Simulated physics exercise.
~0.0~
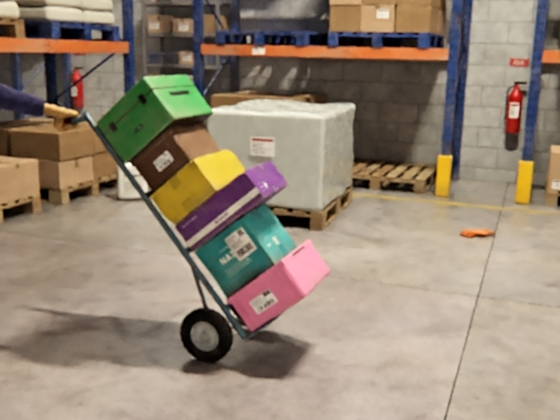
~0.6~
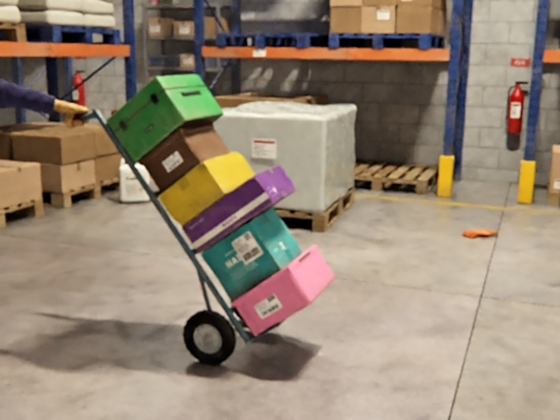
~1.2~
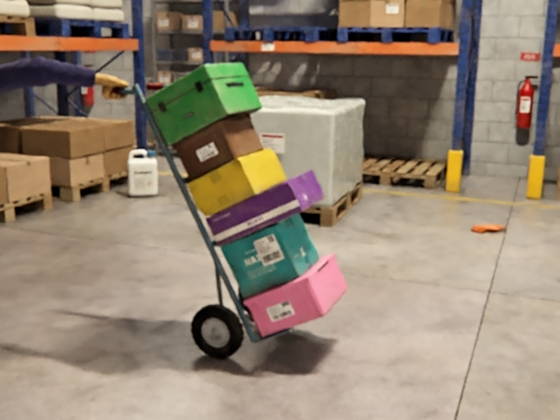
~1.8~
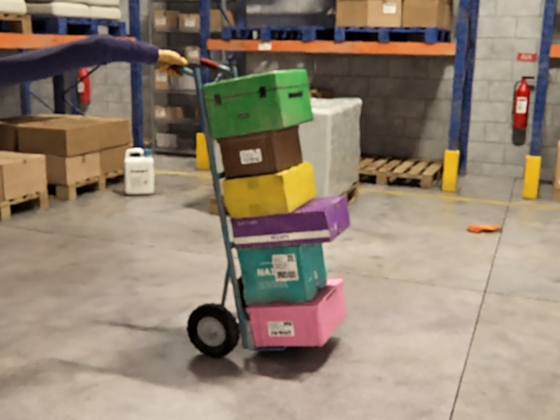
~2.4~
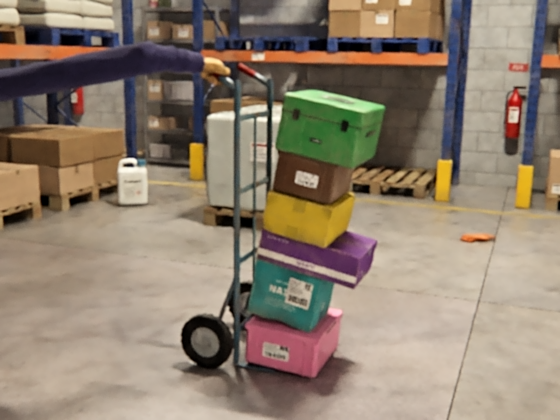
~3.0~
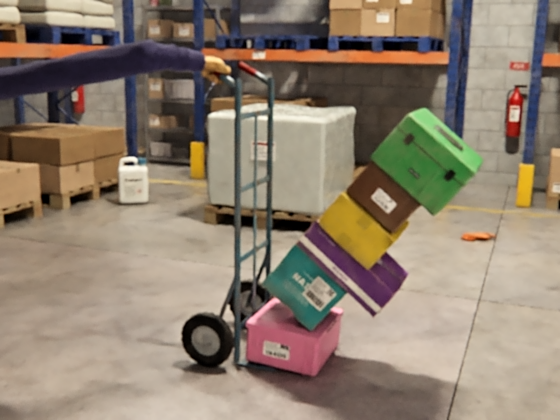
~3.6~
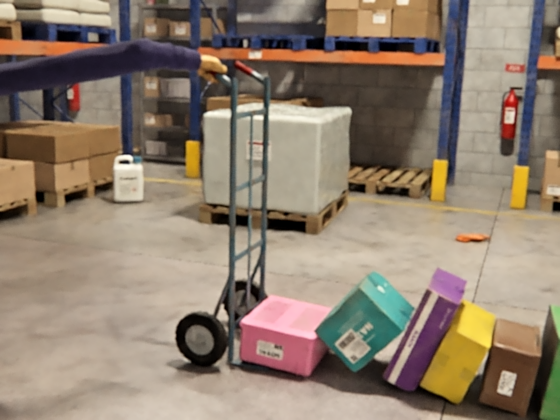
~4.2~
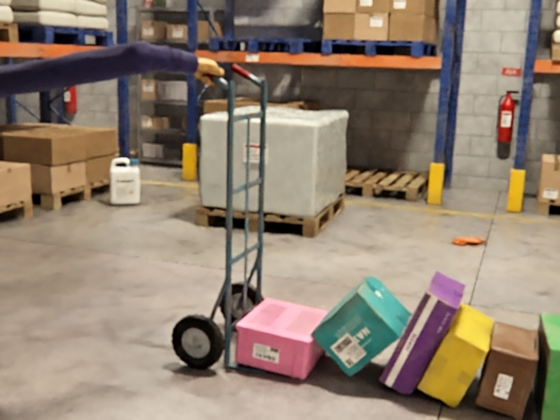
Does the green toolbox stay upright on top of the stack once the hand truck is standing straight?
No, the green toolbox topples off to the right and ends up on the floor at the far end of the fallen row.
